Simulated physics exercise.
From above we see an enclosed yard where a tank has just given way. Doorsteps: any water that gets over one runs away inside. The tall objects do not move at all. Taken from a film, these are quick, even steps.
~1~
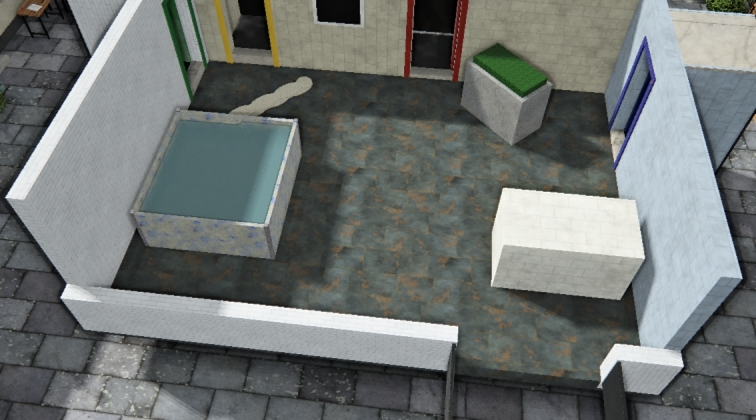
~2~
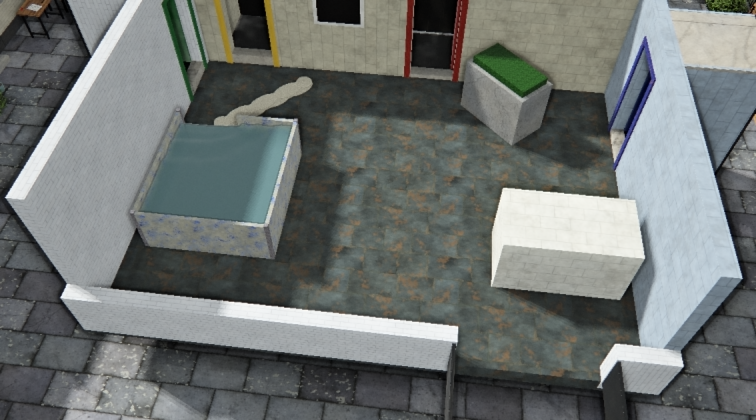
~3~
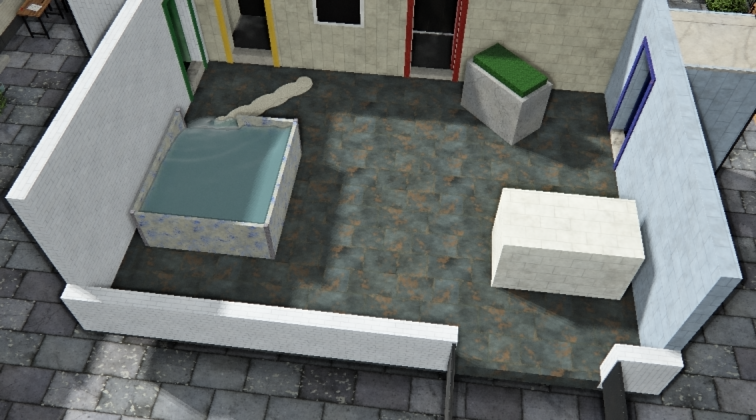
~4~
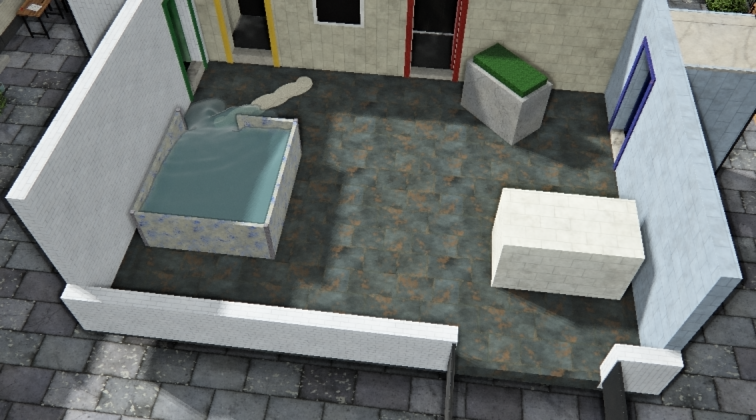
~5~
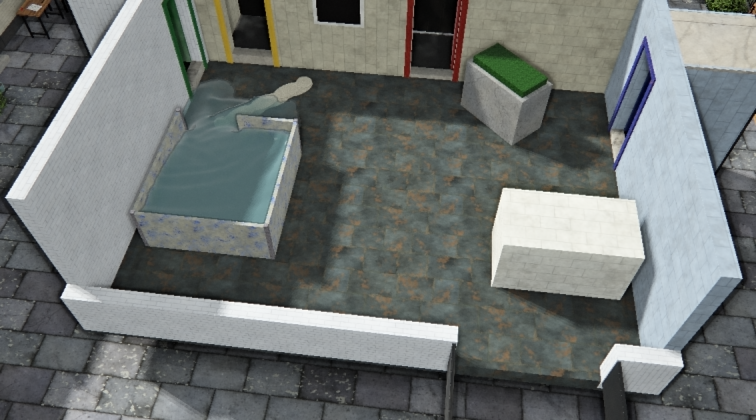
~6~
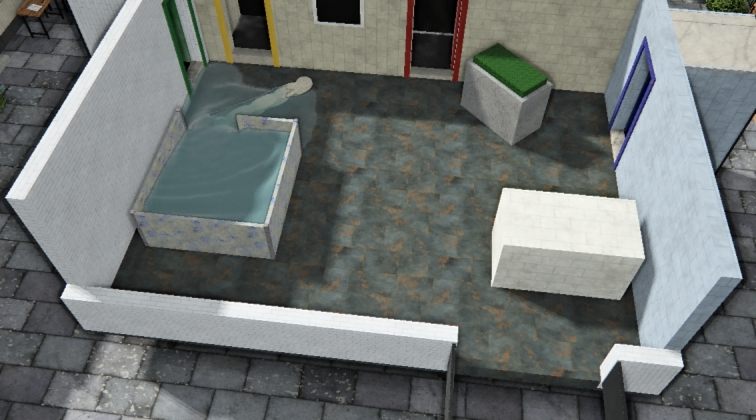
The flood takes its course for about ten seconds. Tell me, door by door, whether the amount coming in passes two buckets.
The yellow door passes two buckets of inflow, the blue door stays within two buckets of inflow, the red door passes two buckets of inflow, the green door passes two buckets of inflow.
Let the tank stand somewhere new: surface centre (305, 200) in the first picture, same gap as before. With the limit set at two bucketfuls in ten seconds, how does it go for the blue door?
Result for the blue door: It doesn't reach it.
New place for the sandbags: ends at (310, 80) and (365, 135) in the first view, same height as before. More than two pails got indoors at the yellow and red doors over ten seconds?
Yellow door: Beyond limit; red door: Within limit.
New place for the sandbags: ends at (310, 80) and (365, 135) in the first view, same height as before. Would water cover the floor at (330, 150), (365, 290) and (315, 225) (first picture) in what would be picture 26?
Taking the spots in turn: Submerged, untouched and untouched.
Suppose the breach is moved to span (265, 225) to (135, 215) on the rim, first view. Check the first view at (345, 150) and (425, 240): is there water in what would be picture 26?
In the order asked, I get still bare for the first and drenched for the second.
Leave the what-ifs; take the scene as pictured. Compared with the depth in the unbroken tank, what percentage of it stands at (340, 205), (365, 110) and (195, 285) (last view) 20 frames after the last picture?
In order: 0, 10, 0 %.
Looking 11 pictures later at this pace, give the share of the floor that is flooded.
Estimated share: Around 30 %.
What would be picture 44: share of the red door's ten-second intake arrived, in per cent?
My guess is about 55 %.
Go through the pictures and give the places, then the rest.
The first picture shows still water in the water tank at (220, 167).
In the second picture, water pours out on the water tank's far side and has run to a hidden place.
In the third picture, water pours out on the water tank's far side and has run to a hidden place.
In the fourth picture, water pours out on the water tank's far side and has run to (272, 112).
In the fifth picture, the front is at (215, 82), out from the gap on the water tank's far side.
In the sixth picture, water pours out on the water tank's far side and has run to (213, 65).
A moment on, water covers 20 % of the floor; the yellow door under two buckets in, the blue door not reached, the red door not reached, the green door wet at the sill, nothing in.
Next, water covers 30 % of the floor; the yellow door over two buckets in, the blue door not reached, the red door wet at the sill, nothing in, the green door under two buckets in.
Then, water covers 40 % of the floor; the yellow door far over two buckets in, the blue door not reached, the red door under two buckets in, the green door over two buckets in.
Later, water covers 70 % of the floor; the yellow door far over two buckets in, the blue door wet at the sill, nothing in, the red door over two buckets in, the green door far over two buckets in.
In the end, water covers 90 % of the floor; the yellow door far over two buckets in, the blue door under two buckets in, the red door far over two buckets in, the green door far over two buckets in.
